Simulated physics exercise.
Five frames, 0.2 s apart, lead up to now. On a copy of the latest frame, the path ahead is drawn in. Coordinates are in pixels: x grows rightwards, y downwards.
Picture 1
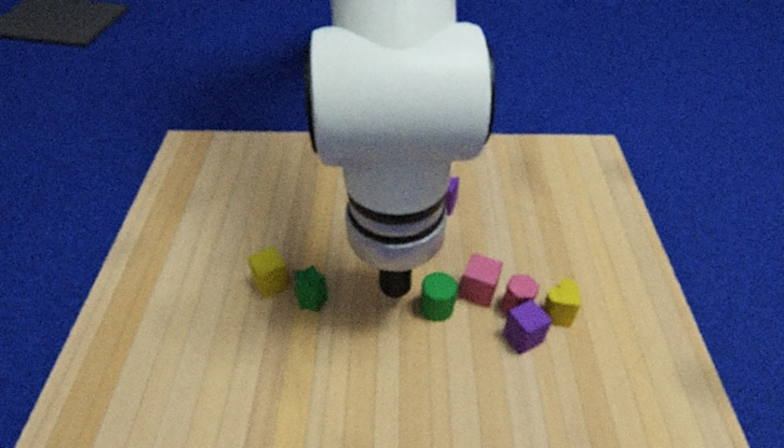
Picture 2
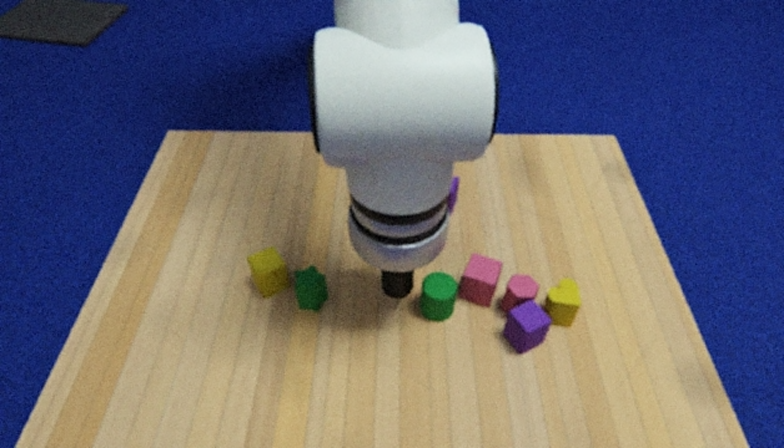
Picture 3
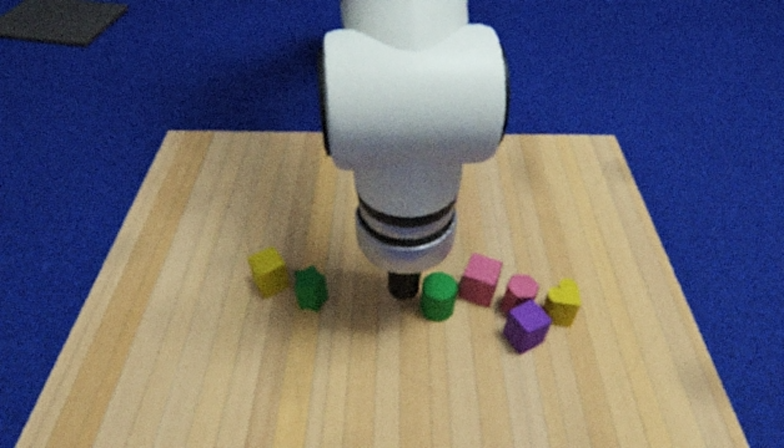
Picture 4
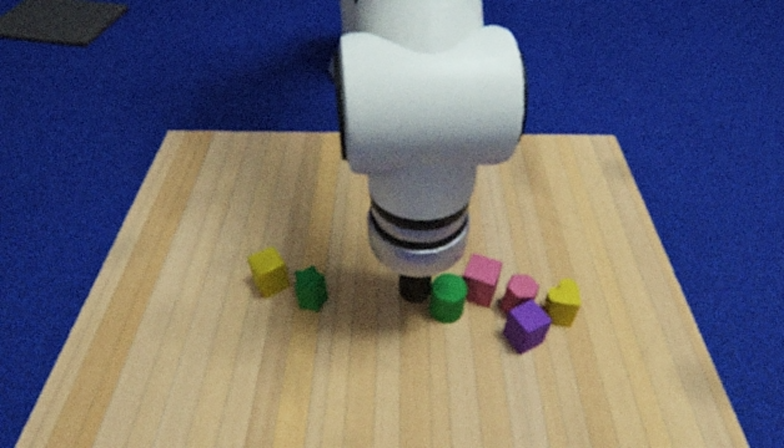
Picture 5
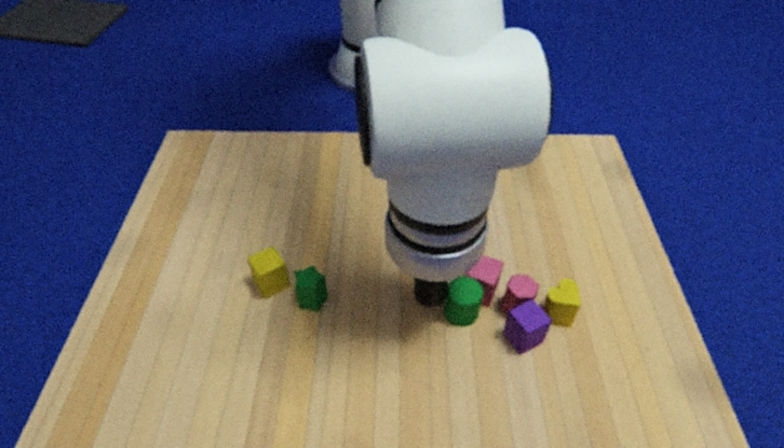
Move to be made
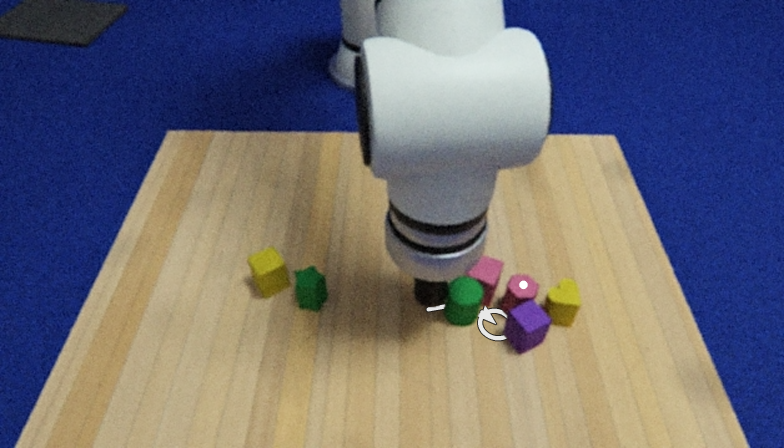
A white robot arm with a dark tip reaches down over a striped wooden board on a blue floor, seen from above and in front by a still camera. A yellow block and a green star-like block sit at left, with a green cylinder, pink square, pink hexagon, purple cube and yellow heart-shaped block at right. The arm slides slowly right, pushing the cylinder against the pink square, which shifts slightly.
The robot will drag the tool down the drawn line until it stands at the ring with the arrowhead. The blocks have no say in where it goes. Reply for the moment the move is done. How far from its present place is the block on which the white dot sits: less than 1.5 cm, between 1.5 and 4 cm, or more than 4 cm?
Result: Under 1.5 cm.
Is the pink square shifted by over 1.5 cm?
Yes
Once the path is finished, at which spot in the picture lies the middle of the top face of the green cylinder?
The middle of its upper face should be somewhere near (534, 320).
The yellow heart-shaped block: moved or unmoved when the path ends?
By the last moment, the yellow heart-shaped block will still be in its place.
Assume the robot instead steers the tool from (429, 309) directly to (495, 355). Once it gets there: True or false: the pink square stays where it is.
The claim holds.
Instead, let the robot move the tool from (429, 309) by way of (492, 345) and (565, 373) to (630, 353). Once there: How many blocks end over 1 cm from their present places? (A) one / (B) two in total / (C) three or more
My pick is C.
Drawn move, from (429, 309) via (453, 305) and (477, 308), ending at (496, 324); the dot is on the pink hexagon.
What follows on the original path. Halfway along, tool at (469, 290); green cylinder at (502, 297); pink square at (497, 262), turned 15° anticlockwise; pink hexagon at (529, 284).
At the end, tool at (500, 309); green cylinder at (534, 320); pink square at (503, 262), turned 30° anticlockwise; pink hexagon at (532, 284); purple square at (566, 339), turned 20° anticlockwise; yellow heart-shaped block still.
